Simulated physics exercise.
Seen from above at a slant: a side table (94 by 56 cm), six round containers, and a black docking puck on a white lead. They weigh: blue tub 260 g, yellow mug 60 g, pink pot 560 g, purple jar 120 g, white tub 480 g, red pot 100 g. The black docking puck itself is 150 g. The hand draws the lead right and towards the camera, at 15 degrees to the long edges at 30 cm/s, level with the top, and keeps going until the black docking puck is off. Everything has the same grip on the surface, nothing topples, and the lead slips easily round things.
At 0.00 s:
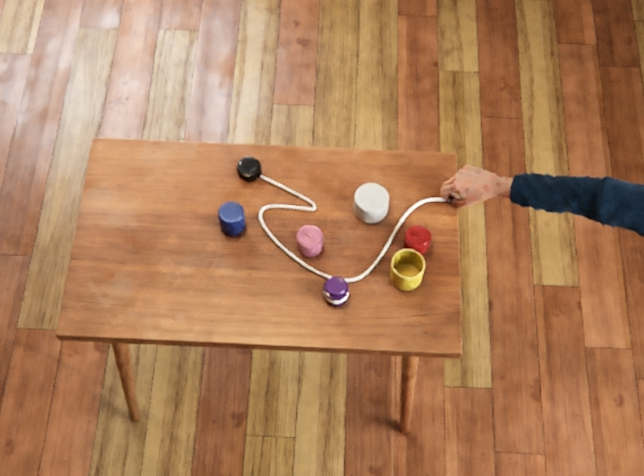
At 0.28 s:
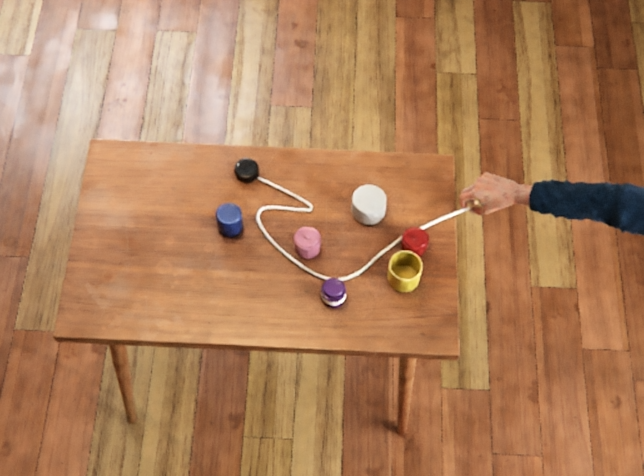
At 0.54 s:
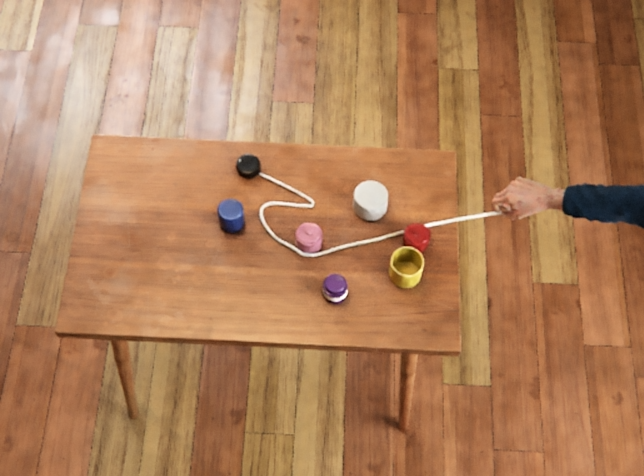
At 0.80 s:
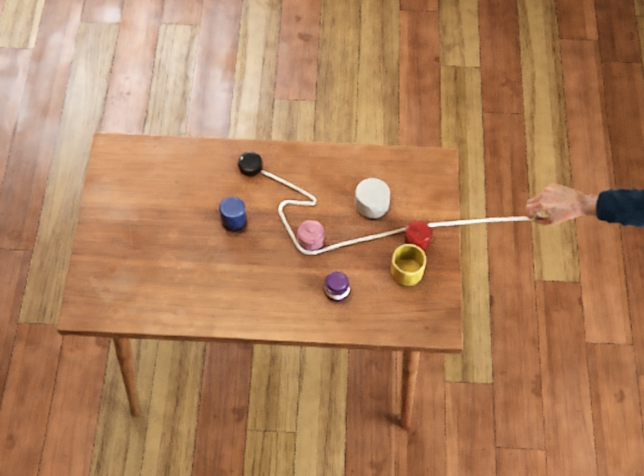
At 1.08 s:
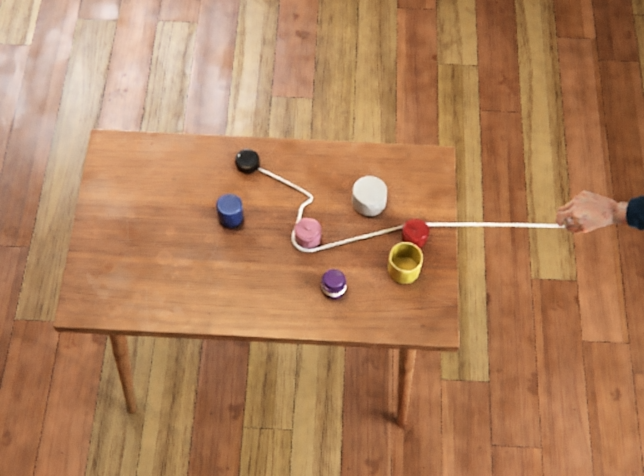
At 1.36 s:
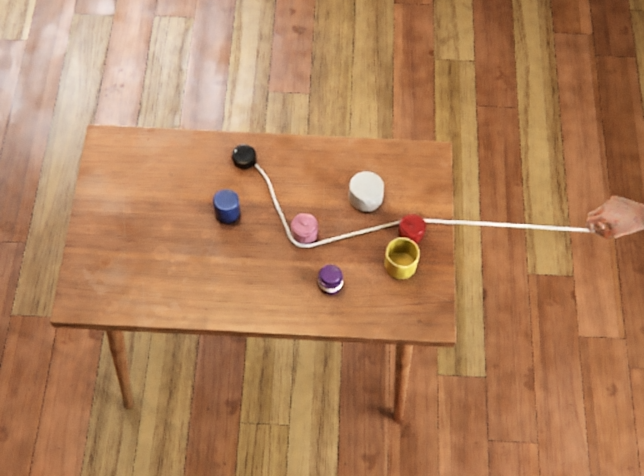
A hand pulling a white cord rightward off a wooden table, its curves straightening around pink and red pots among other containers.
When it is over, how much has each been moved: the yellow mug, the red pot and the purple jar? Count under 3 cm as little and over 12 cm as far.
The yellow mug hardly moves, the red pot slides into the middle band, the purple jar stays about where it is.
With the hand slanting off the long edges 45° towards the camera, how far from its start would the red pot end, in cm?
About 20 cm.
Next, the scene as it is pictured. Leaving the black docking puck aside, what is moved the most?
It is the red pot.
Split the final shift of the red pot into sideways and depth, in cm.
About 4 cm right and 6 cm nearer.
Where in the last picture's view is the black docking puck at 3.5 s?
Around (435, 229).
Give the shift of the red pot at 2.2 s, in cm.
Some 2 cm.
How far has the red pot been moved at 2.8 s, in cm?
About 5 cm.
By 2.2 s the black docking puck has slid 21 cm, and the shifts are, red pot 2 cm.
By 2.8 s the black docking puck has slid 38 cm, and the shifts are, red pot 5 cm.
By 3.5 s the black docking puck has slid 51 cm, and the shifts are, red pot 8 cm.
By 4.1 s the black docking puck is off the top, and the shifts are, red pot 8 cm at (431, 247), yellow mug 1 cm at (402, 255), purple jar 0 cm at (331, 274).
